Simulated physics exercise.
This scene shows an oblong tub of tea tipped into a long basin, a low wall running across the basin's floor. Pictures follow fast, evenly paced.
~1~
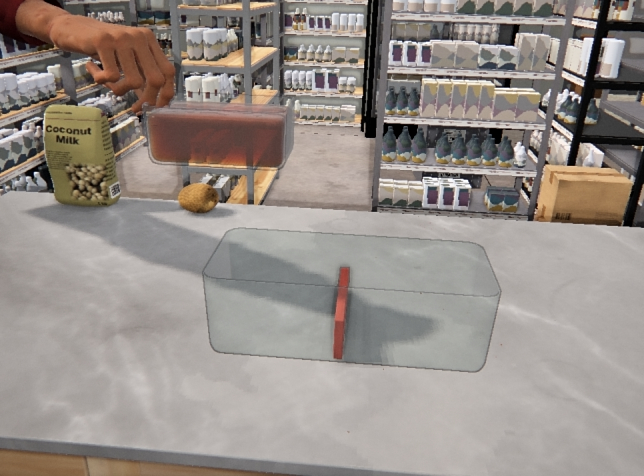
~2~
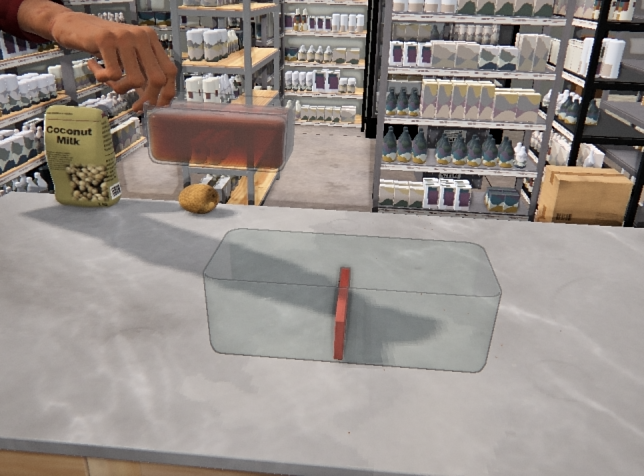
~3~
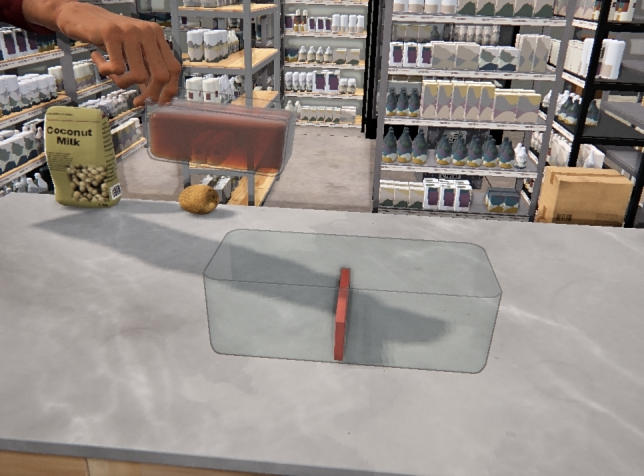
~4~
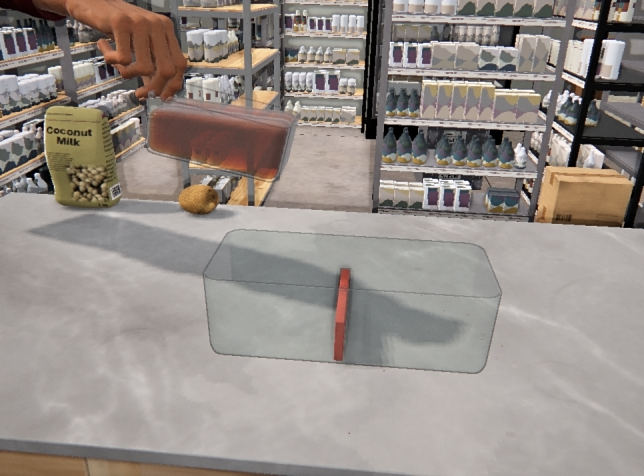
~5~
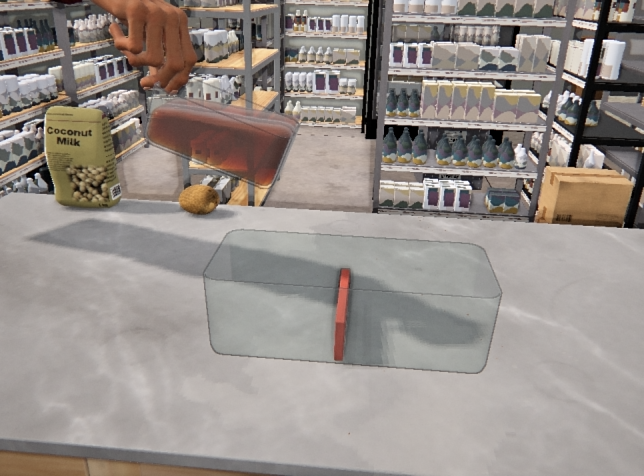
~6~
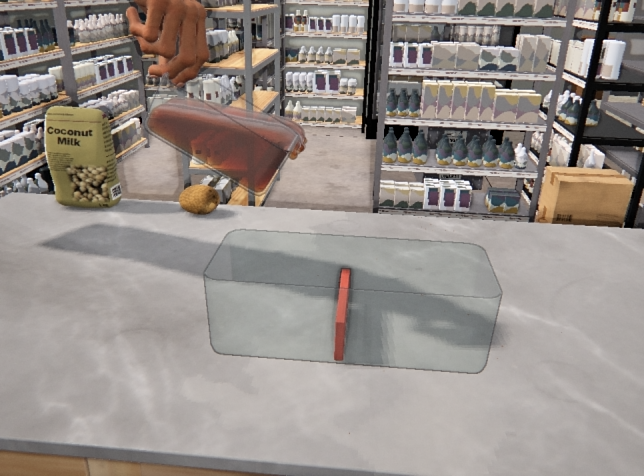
A hand above a clear tub of reddish-brown tea moved slightly right as the tub tilted steadily down to the right, the tea reaching its lower rim, behind a long clear basin with a low red wall.
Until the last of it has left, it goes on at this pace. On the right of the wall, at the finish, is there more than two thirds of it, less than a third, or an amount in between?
There is an amount in between there.
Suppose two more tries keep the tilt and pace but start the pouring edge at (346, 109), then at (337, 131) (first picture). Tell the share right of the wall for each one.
The first start gives some 80 %, the second some 80 %.
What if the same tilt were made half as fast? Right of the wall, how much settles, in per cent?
Share on the right: Some 60 percent.
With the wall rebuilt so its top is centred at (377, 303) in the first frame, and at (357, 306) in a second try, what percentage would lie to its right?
The first placement gives around 5 percent, the second 25 percent.
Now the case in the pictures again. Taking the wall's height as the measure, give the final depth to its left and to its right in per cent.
Near 30 on the left, 20 on the right.
A moment on, the oblong tub is tipped on its side and 20 per cent is still to pour, 5 is left of the wall and 23 right of it.
Next, the oblong tub is tipped on its side and 5 per cent is still to pour, 39 is left of the wall and 46 right of it.
Then the oblong tub is tipped on its side and 2 per cent is still to pour, 43 is left of the wall and 45 right of it.
Later the oblong tub is tipped on its side and 0 per cent is still to pour, 46 is left of the wall and 45 right of it.
Finally, 46 per cent lies left of the wall, 45 right of it and 8 outside.
